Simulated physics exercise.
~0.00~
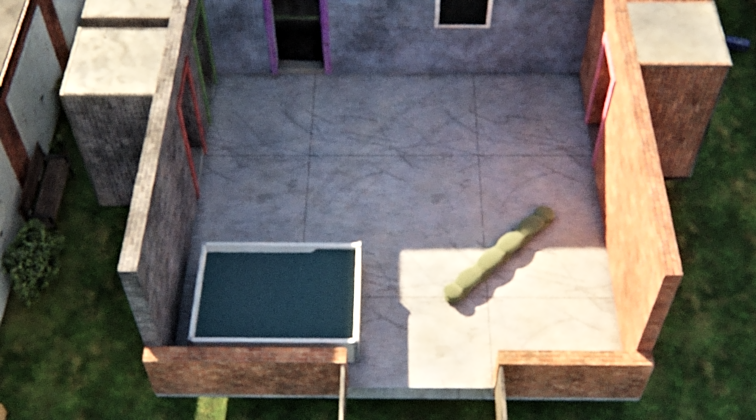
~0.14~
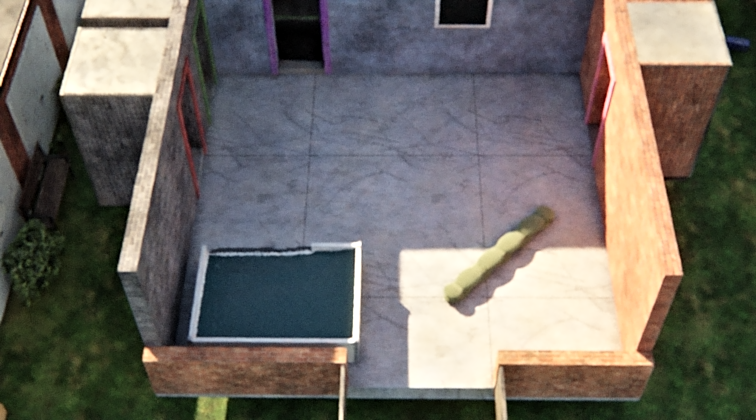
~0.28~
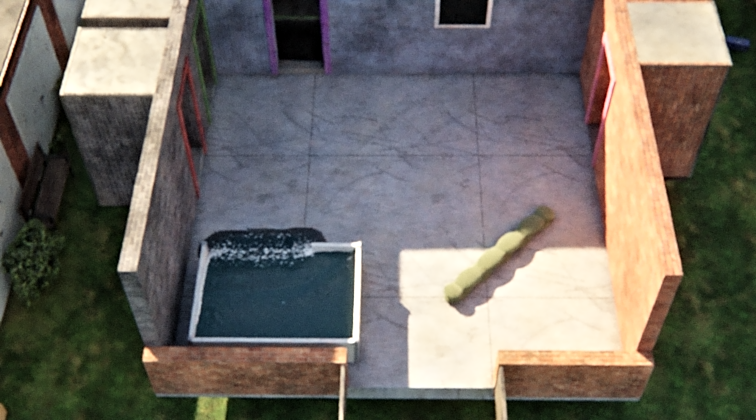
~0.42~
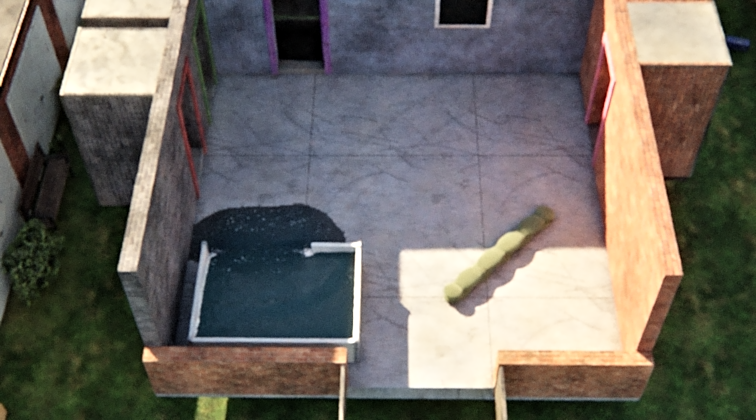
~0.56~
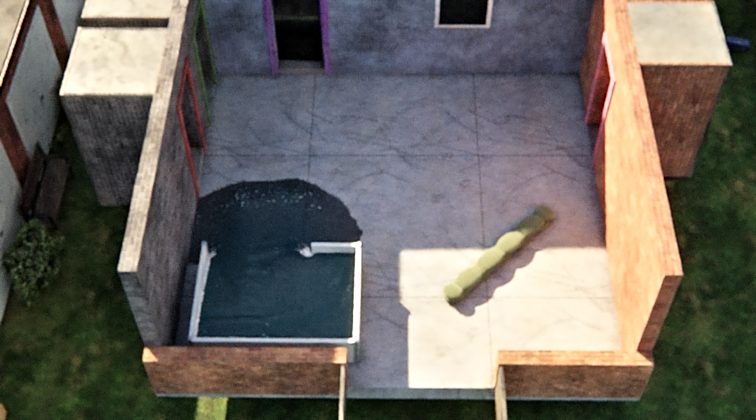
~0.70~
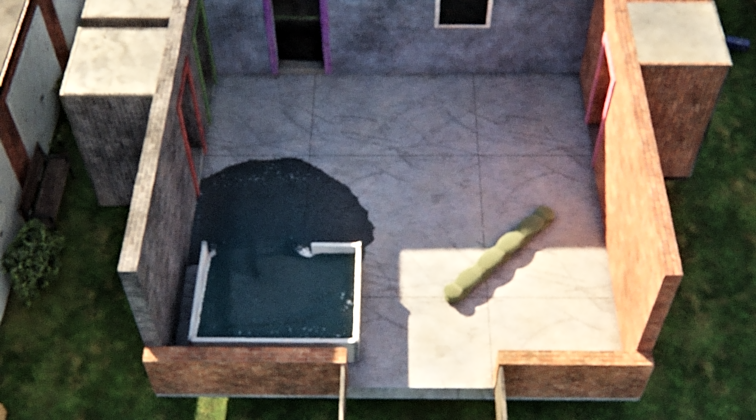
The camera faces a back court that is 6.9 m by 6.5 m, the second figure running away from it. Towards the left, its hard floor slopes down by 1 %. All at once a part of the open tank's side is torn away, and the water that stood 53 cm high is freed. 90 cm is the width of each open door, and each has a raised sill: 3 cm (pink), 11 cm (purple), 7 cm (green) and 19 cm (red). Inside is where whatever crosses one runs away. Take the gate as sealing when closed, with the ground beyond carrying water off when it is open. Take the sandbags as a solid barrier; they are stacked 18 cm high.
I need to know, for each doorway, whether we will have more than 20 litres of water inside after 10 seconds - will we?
My prediction: My guess is the pink door lets through more than the limit; my guess is the purple door lets through more than the limit; my guess is the green door lets through more than the limit; my guess is the red door lets through less than the limit.
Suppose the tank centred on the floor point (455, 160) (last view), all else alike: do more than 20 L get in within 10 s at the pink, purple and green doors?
Checking the limit: Pink is beyond it, purple is within it and green is beyond it.
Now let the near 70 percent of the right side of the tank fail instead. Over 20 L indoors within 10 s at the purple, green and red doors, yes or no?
Result: Purple limit not passed, green limit not passed, red limit not passed.
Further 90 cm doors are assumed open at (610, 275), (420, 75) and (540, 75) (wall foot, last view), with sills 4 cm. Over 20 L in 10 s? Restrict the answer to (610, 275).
Result for that door: Limit not passed.
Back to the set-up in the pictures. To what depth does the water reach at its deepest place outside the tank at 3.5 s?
Around 26 centimetres deep.
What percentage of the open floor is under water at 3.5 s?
Some 40 per cent of it.
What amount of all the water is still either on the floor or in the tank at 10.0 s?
That would be close to 84 per cent.
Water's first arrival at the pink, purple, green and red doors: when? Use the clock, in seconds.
Pink = 5.5 s, purple = 1.5 s, green = 1.4 s, red = 0.8 s.
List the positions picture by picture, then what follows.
In the first picture, still water, 53 cm deep, in the open tank at (278, 293).
In the second picture, the front is at a hidden place, 0.9 m from the gap on the open tank's far side; 0.4 m2 of floor is under water; 53 cm left at the back of the open tank.
In the third picture, water pours out on the open tank's far side and has run 1.1 m, to a hidden place; typically 10 cm deep outside, 53 cm at the open tank's back.
In the fourth picture, the front is at (319, 216), 1.4 m from the gap on the open tank's far side; 2.4 m2 of floor is under water; 53 cm left at the back of the open tank.
In the fifth picture, the front is at (297, 183), 1.8 m from the gap on the open tank's far side; 3.9 m2 of floor is under water; 48 cm left at the back of the open tank.
In the sixth picture, the front is at (295, 162), 2.3 m from the gap on the open tank's far side; 5.1 m2 of floor is under water; 44 cm left at the back of the open tank.
After 1.4 s water covers 25 % of the floor and is deepest (27 cm) near (244, 256); pink door not reached, purple door not reached, green door 3 cm at the sill, 0 L in, red door 13 cm at the sill, 0 L in.
After 2.2 s water covers 35 % of the floor and is deepest (42 cm) near (217, 79); pink door not reached, purple door 21 cm at the sill, 13 L in, green door 11 cm at the sill, 2 L in, red door 18 cm at the sill, 0 L in.
After 3.5 s water covers 40 % of the floor and is deepest (26 cm) near (215, 92); pink door not reached, purple door 23 cm at the sill, 77 L in, green door 19 cm at the sill, 48 L in, red door 12 cm at the sill, 0 L in.
After 6.0 s water covers 65 % of the floor and is deepest (15 cm) near (215, 92); pink door 9 cm at the sill, 4 L in, purple door 13 cm at the sill, 124 L in, green door 14 cm at the sill, 151 L in, red door 7 cm at the sill, 1 L in.
After 10.0 s water covers 90 % of the floor and is deepest (8 cm) near (213, 106); pink door 5 cm at the sill, 53 L in, purple door 6 cm at the sill, 126 L in, green door 8 cm at the sill, 196 L in, red door 8 cm at the sill, 1 L in.
